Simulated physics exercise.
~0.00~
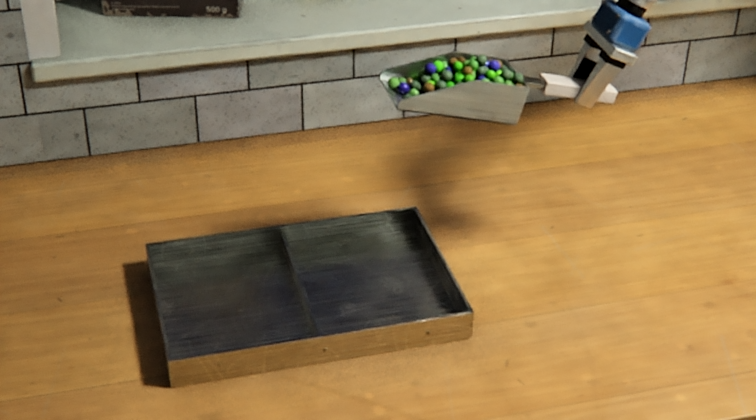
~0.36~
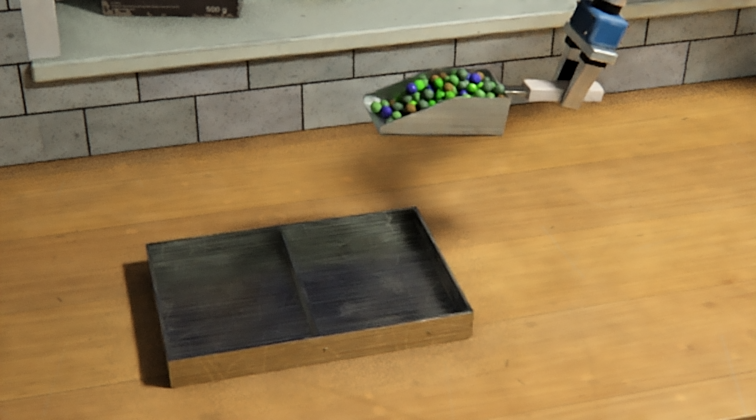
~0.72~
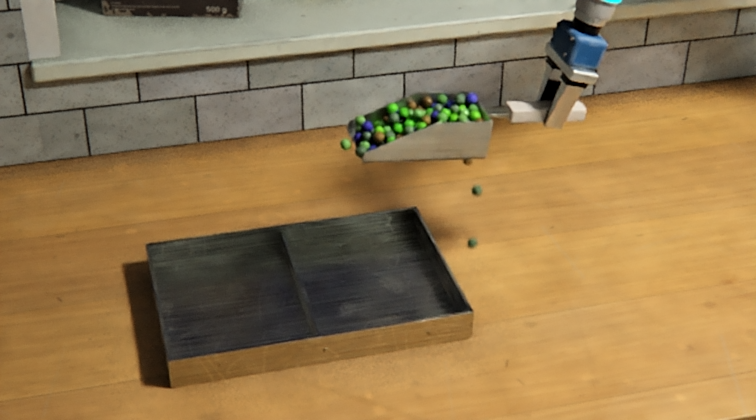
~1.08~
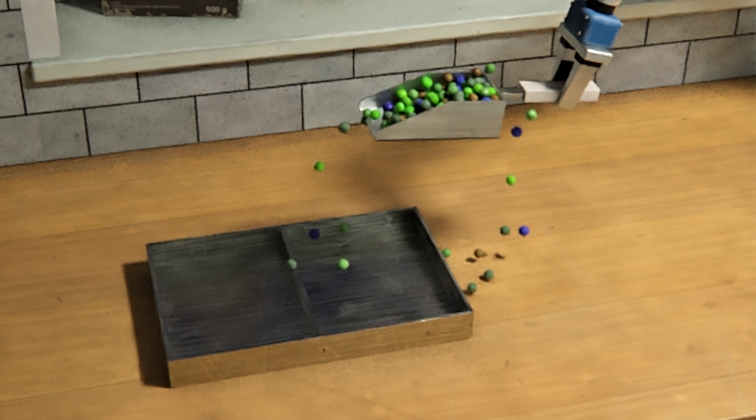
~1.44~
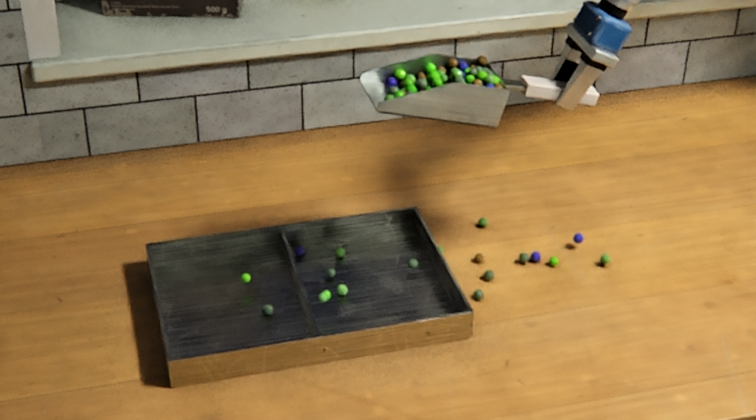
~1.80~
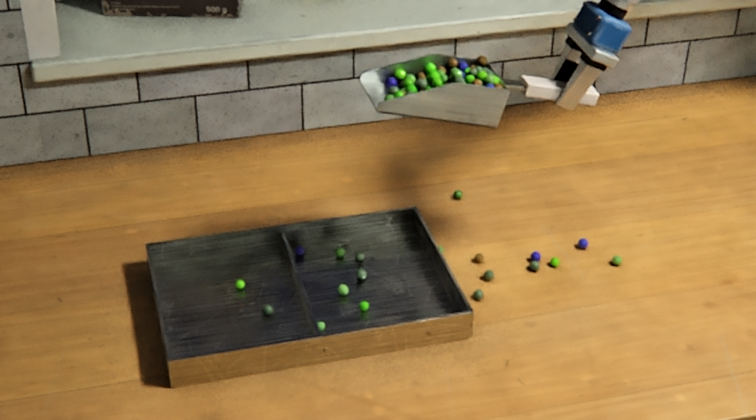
The clip opens with a robot gripper holding a metal scoop heaped with green, blue and brown round sweets above a wooden table, where a dark, divided tray sits. The scoop moves left and down, and a few sweets drop from its back end. It then shifts back to the right and up, tipping backward, while more sweets fall from both ends, some into the tray and some onto the table. The scoop tilts back further and stops. Scattered sweets roll a little, and most of the heap remains in the scoop.
